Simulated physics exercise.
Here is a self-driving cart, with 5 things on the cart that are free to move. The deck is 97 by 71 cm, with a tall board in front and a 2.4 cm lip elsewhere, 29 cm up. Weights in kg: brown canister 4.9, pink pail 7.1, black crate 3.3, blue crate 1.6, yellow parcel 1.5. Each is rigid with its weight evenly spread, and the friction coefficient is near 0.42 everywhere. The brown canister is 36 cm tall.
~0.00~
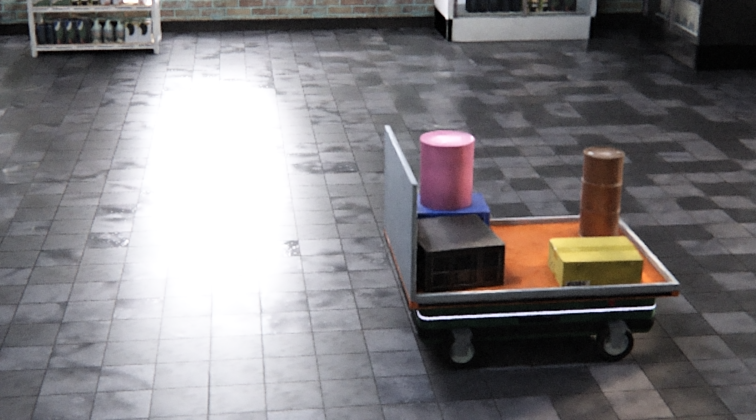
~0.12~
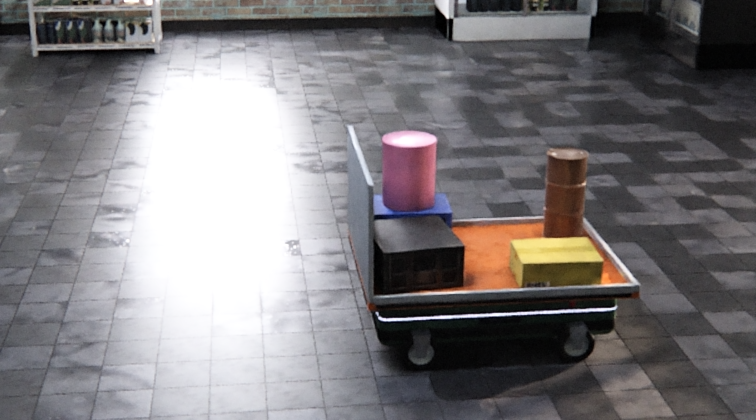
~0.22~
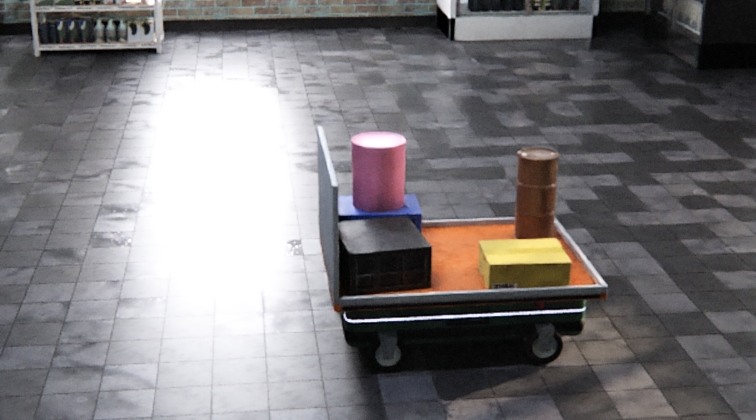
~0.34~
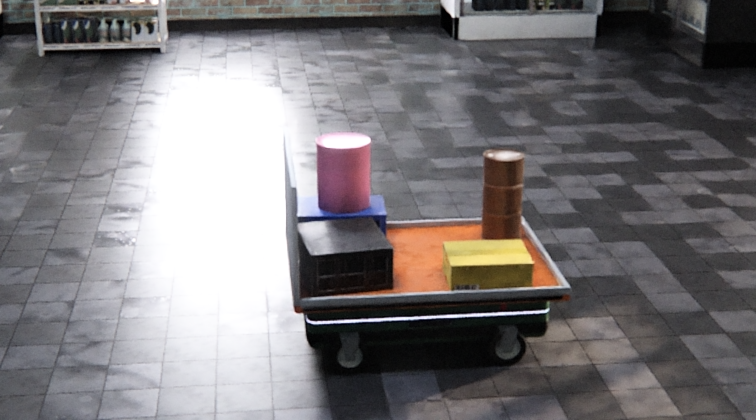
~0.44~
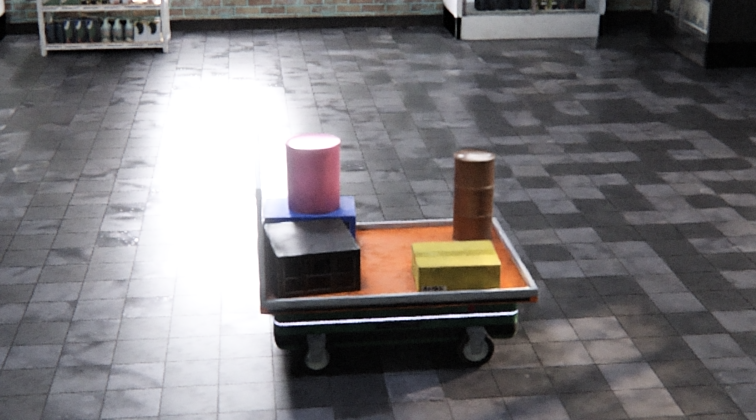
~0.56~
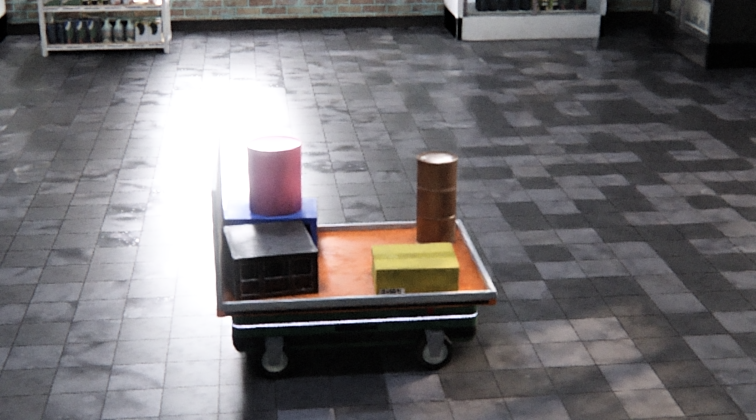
A cart carrying two cylindrical containers and three boxes rolls left across the tiled floor.
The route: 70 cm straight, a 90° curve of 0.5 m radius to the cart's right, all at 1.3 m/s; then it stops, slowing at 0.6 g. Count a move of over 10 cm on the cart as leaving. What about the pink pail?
The pink pail leaves its spot.
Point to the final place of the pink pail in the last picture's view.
Around (207, 103).
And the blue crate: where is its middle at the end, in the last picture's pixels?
Around (289, 142).
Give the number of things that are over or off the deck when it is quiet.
In all, 1.
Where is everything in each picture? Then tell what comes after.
The first frame shows cart 0 cm along; pink pail (447, 171); brown canister (601, 194).
The second frame shows cart 16 cm along; yellow parcel (555, 263).
The third frame shows cart 29 cm along; brown canister (536, 195); black crate (380, 255).
The fourth frame shows cart 44 cm along; yellow parcel (487, 266).
The fifth frame shows cart 57 cm along; brown canister (473, 197); black crate (311, 257).
The sixth frame shows cart 73 cm along; pink pail (275, 176).
After 0.86 s, cart 112 cm along, turned 31°; pink pail leaning 19° near (197, 159); blue crate slid 8 cm; black crate slid 8 cm.
After 1.16 s, cart 151 cm along, turned 75°; pink pail on its side near (181, 134); blue crate slid 8 cm; black crate slid 7 cm.
At rest (2.0 s), tipped over on the cart, pink pail; the other 4 in place, give or take 10 cm. In the last view, pink pail near (207, 103).
